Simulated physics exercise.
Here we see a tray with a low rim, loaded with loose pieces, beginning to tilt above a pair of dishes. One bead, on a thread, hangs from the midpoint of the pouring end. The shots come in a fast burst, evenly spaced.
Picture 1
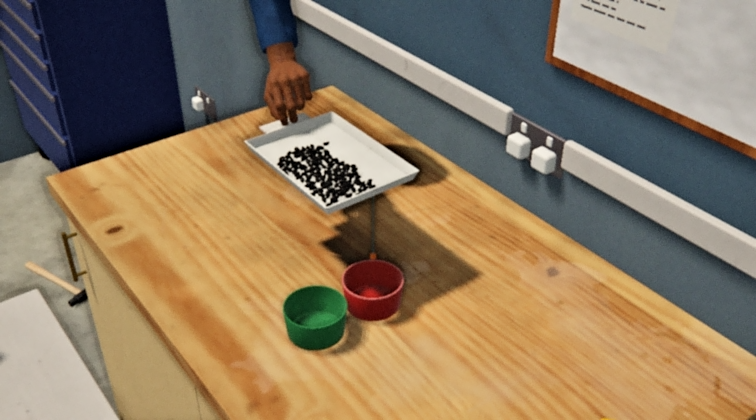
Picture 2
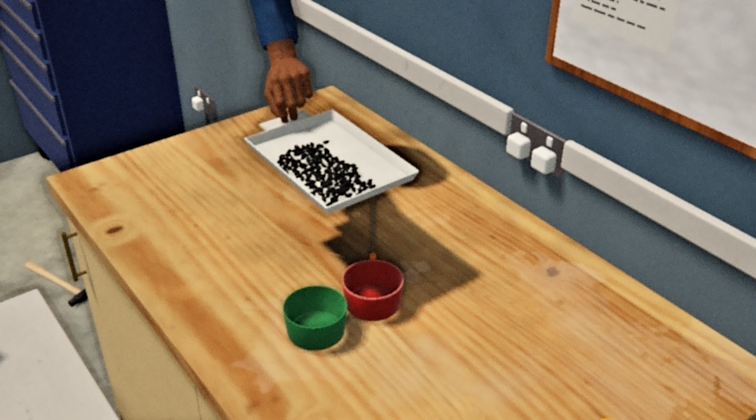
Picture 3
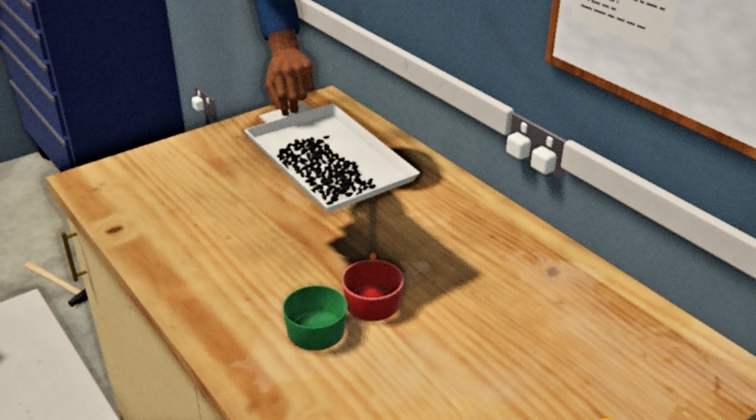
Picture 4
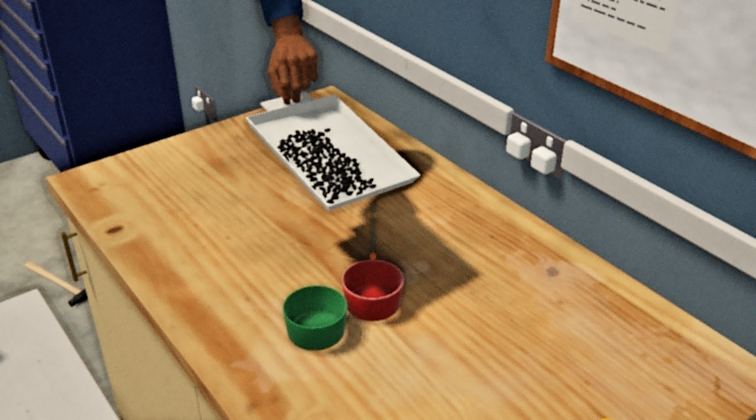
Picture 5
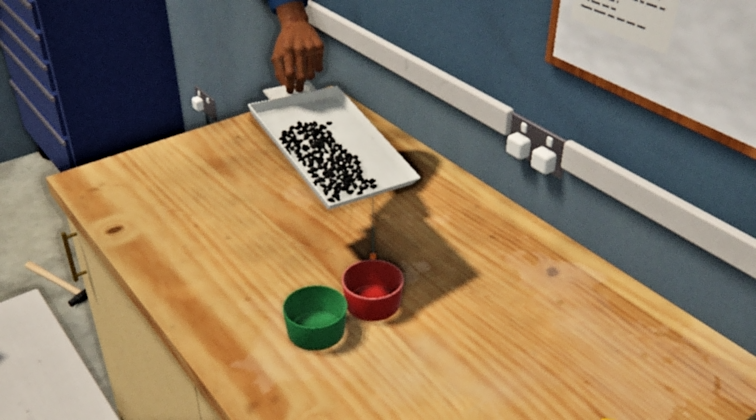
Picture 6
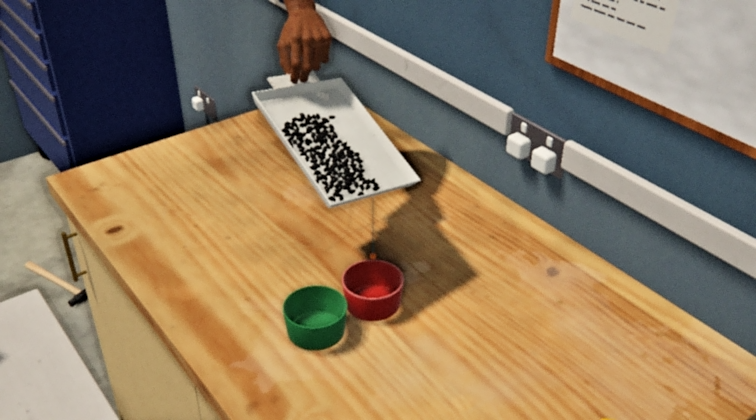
A white, low-rimmed tray of black beans tilts gradually above a pale wooden worktop, seen from above at an angle in a room with blue walls. A green dish sits at left and a red one at right below it, with a small bead hanging near the tray's pouring end. A hand raises the tray's far end, tipping the near edge slightly lower at right, while the camera stays still.
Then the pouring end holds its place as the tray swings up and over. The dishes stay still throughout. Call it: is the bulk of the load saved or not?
The bulk is not saved.
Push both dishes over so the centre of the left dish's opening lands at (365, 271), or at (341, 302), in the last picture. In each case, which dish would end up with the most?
For the first placement, the right-side one; for the second placement, the right-side one.
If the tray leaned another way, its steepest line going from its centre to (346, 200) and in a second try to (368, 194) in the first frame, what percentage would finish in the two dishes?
You'd get 80 per cent the first time and 40 per cent the second time.
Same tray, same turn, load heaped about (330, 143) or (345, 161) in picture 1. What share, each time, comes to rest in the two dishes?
It would be roughly 10 per cent for the first and roughly 10 per cent for the second.
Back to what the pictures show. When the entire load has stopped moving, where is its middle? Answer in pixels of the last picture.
Close to (429, 281) in the last picture.
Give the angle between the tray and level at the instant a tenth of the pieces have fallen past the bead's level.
It sits at roughly 80°.
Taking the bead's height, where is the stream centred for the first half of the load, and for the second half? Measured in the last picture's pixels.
The opening part goes through (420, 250); what follows goes through (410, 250).
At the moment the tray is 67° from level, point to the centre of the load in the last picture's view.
Around (389, 181).
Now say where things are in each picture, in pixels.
Corners of the pouring end (328, 205) and (413, 170), level; middle of the load (328, 173), black beans; left dish (333, 334); right dish (391, 305); bead on its thread (373, 256), in the first picture.
Corners of the pouring end (328, 204) and (413, 170), level; middle of the load (328, 172), in the second picture.
Corners of the pouring end (328, 203) and (414, 172), tipped barely, lowest at the right corner; middle of the load (328, 168), in the third picture.
Corners of the pouring end (330, 202) and (414, 174), tipped a little, lowest at the right corner; middle of the load (329, 164), in the fourth picture.
Corners of the pouring end (331, 201) and (415, 176), tipped clearly, lowest at the right corner; middle of the load (330, 160), in the fifth picture.
Corners of the pouring end (332, 200) and (415, 178), tipped clearly, lowest at the right corner; middle of the load (332, 156); left dish (333, 334); right dish (391, 305), in the sixth picture.
Just after the last frame, tray tipped steeply; the larger part on the tray; about a tenth in the air.
A moment on, tray tipped past a quarter turn; just a few on the tray; about a tenth in the right dish; roughly two thirds outside both; roughly a quarter in the air.
Further on, tray tipped past a quarter turn; about a tenth in the right dish; almost all outside both.
When it is over, tray tipped past a quarter turn; not one in the left dish; about a tenth in the right dish; almost all outside both.
